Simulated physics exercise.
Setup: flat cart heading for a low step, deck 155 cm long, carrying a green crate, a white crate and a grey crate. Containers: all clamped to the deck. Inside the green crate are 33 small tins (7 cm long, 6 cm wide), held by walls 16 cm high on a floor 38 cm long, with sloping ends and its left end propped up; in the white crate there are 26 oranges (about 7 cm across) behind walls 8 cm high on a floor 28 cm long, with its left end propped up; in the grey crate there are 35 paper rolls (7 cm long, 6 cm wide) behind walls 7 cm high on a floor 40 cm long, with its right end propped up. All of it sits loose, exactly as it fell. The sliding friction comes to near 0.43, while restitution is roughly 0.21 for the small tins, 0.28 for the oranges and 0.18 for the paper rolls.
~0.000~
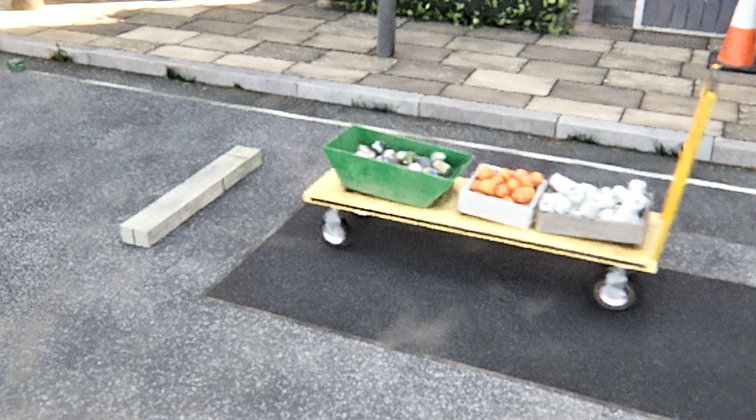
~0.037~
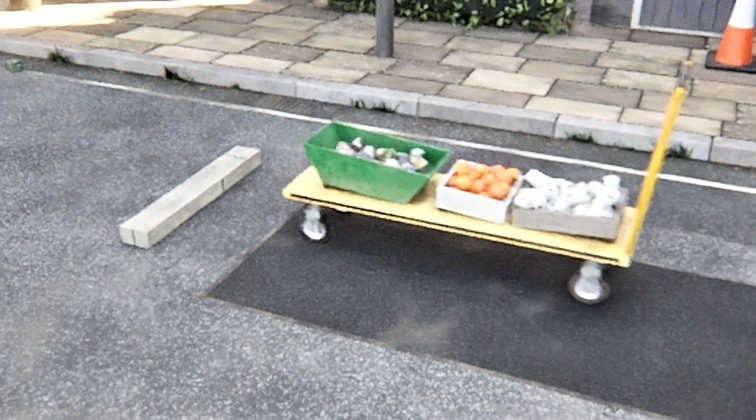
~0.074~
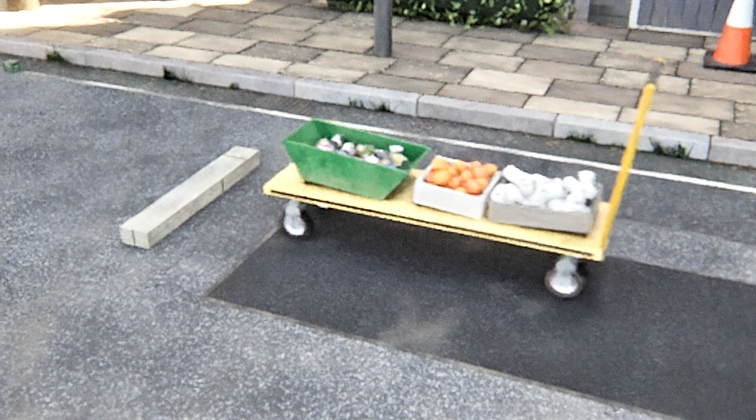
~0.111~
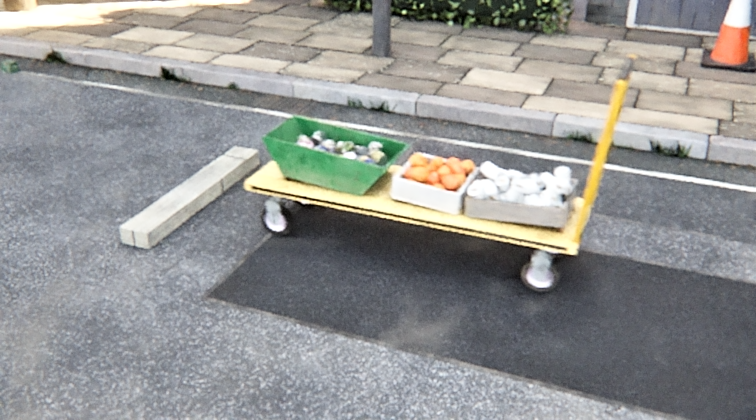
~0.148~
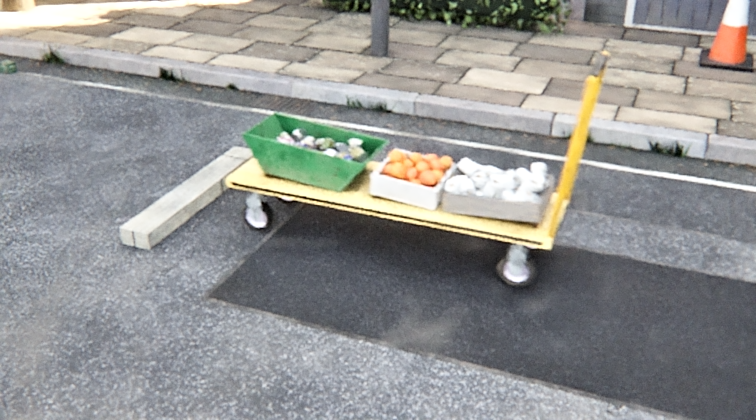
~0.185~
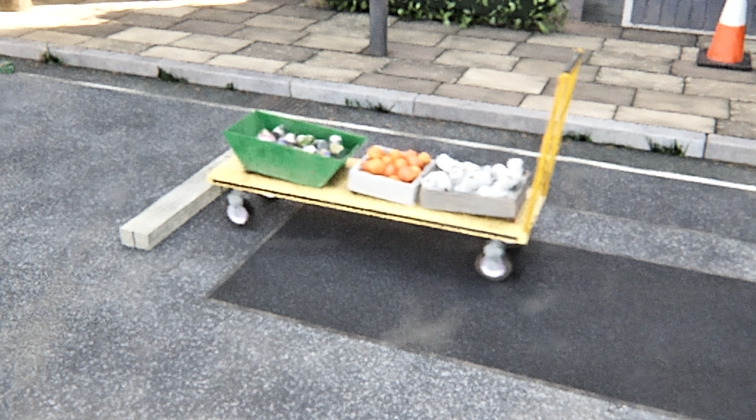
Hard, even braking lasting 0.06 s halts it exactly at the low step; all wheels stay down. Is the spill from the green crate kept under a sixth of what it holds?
Yes, under a sixth spills.
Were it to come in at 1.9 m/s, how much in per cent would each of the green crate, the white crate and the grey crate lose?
In that case green crate 0, white crate 0, grey crate 20 per cent.
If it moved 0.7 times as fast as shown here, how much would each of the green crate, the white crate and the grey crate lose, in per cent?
Green crate 0, white crate 10, grey crate 20 per cent.
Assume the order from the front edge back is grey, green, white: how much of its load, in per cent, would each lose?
In that arrangement the green crate sheds 0 per cent of its load, the white crate 10 per cent, and the grey crate 50 per cent.
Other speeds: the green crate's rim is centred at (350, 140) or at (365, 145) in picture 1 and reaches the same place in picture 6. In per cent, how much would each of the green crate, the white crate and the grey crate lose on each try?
For the green crate it's 0 % and then 0 %, for the white crate 0 % and then 10 %, and for the grey crate 20 % and then 20 %.
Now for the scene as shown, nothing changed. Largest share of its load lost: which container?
That would be the grey crate.
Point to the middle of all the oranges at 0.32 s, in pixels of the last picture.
I'd say near (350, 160).
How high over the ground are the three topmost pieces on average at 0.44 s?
Around 64 centimetres.
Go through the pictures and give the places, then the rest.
In the first picture (places track the rim corner closest to us here; the camera moves round a little), green crate (452, 180); grey crate (641, 224); 72 cm to go; all still inside.
Green crate (429, 176); grey crate (614, 219); 61 cm to go, in the second picture.
Green crate (407, 172); grey crate (588, 213); 51 cm to go, in the third picture.
Green crate (384, 168); grey crate (562, 208); 40 cm to go, in the fourth picture.
Green crate (363, 164); grey crate (537, 203); 30 cm to go, in the fifth picture.
Green crate (342, 161); grey crate (512, 199); 19 cm to go; all still inside, in the sixth picture.
After 0.22 s, braking starts.
After 0.32 s, the green crate has all 33, the white crate has all 26 and the grey crate is down by 3 of 35.
After 0.44 s, the green crate has all 33, the white crate is down by 1 of 26 and the grey crate is down by 8 of 35.
After 0.67 s, the green crate is down by 2 of 33, the white crate is down by 3 of 26 and the grey crate is down by 12 of 35.
Final count (at 1.18 s), the green crate is down by 2 of 33, the white crate is down by 3 of 26 and the grey crate is down by 12 of 35. Asked share, 2 of 33, 6 per cent.
